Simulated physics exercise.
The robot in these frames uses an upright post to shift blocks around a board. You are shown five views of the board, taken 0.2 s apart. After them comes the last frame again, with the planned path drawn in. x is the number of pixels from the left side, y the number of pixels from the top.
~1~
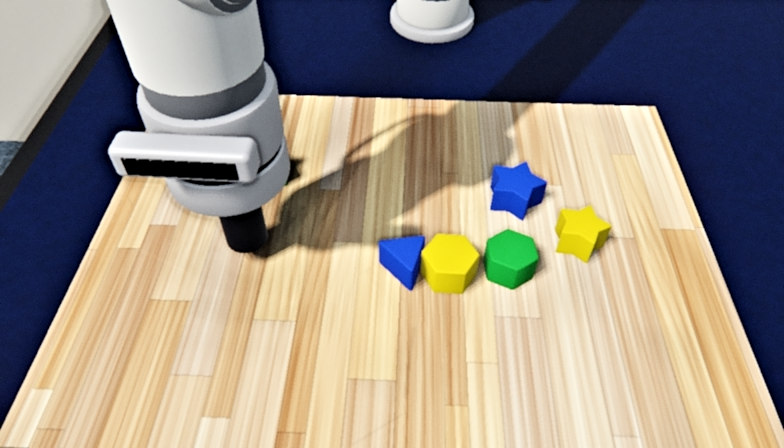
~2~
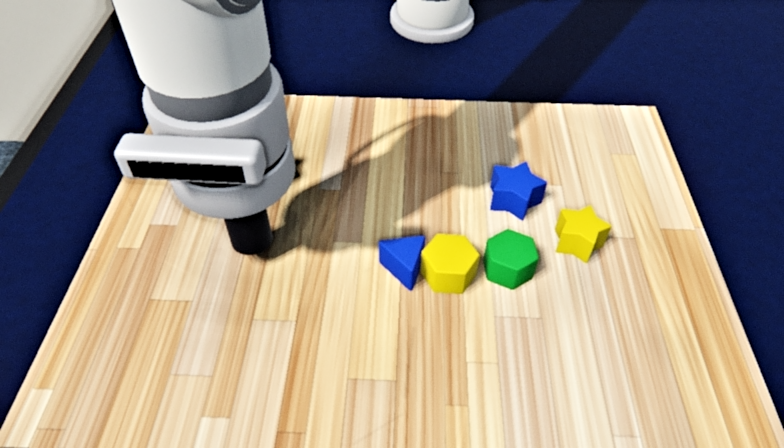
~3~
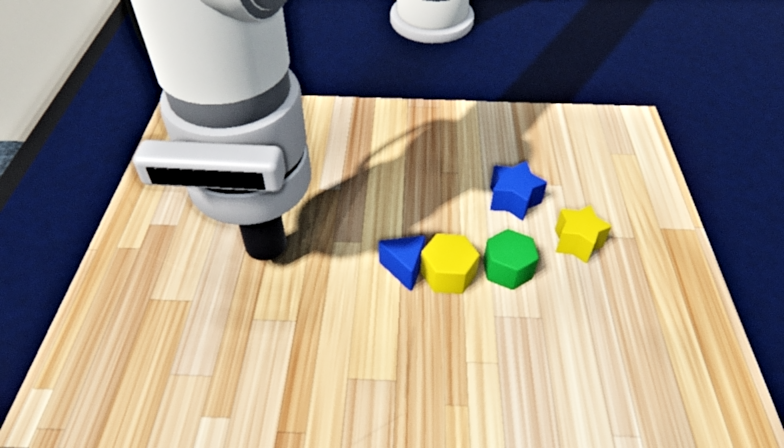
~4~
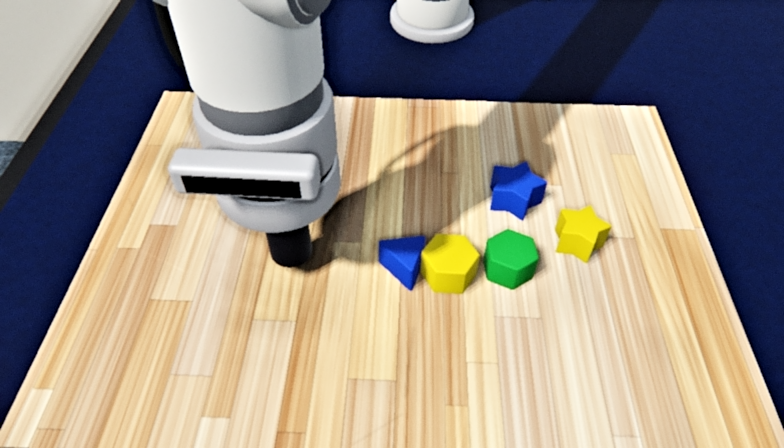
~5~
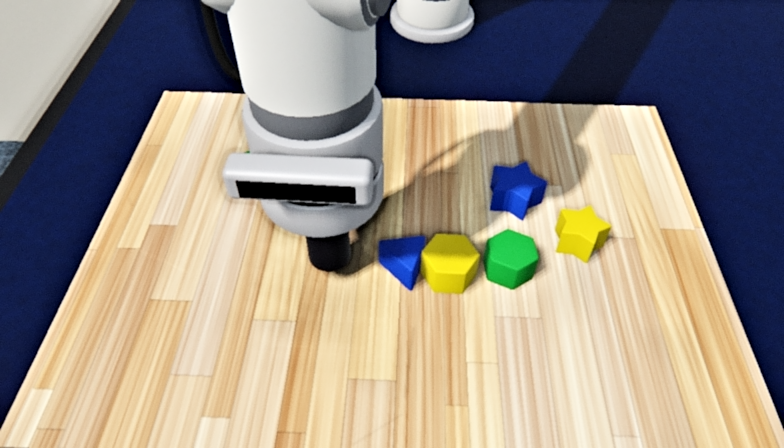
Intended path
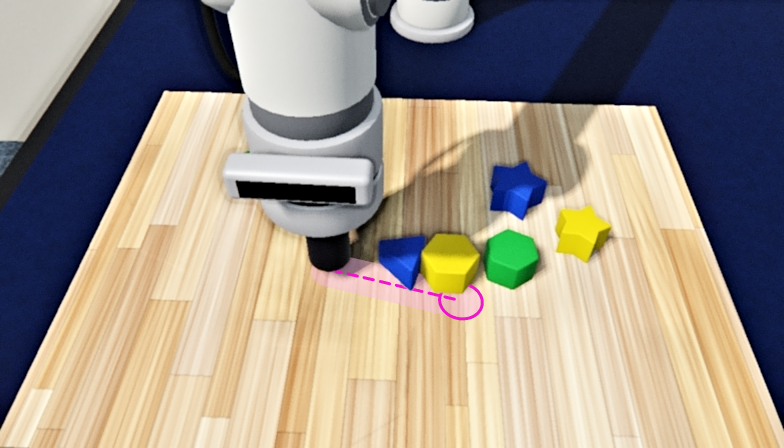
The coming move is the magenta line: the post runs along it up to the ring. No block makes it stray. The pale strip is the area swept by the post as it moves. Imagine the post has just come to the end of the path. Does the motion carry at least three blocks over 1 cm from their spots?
Yes, that is what happens.
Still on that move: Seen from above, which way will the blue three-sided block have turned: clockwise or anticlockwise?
The answer is counter-clockwise.
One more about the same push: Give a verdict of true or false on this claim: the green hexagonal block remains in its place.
That statement is not accurate.
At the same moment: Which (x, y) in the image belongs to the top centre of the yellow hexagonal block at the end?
Close to (490, 249).
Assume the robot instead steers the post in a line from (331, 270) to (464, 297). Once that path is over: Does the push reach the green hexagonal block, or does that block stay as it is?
By the end it has moved.
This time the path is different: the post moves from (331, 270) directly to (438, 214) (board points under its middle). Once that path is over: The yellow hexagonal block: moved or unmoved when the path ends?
That block is going to get moved.
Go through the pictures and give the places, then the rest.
The first picture shows post tip (247, 238); block tops, blue three-sided block (405, 248); yellow hexagonal block (451, 252); green hexagonal block (513, 248).
The second picture shows post (252, 240); blocks unchanged.
The third picture shows post (266, 245); blocks unchanged.
The fourth picture shows post (292, 252); blocks unchanged.
The fifth picture shows post (330, 256); blue three-sided block (405, 248); yellow hexagonal block (451, 252); green hexagonal block (513, 248).
Path on the board, straight from (331, 270) to (461, 301).
What follows on the original path. One third of the way, post (374, 266); nothing pushed yet.
Two thirds of the way, post (418, 276); blue three-sided block (423, 240), turned 25° anticlockwise; yellow hexagonal block (465, 249), turned 20° clockwise.
At the end, post (463, 287); blue three-sided block (424, 239), turned 25° anticlockwise; yellow hexagonal block (490, 249); green hexagonal block (540, 238).
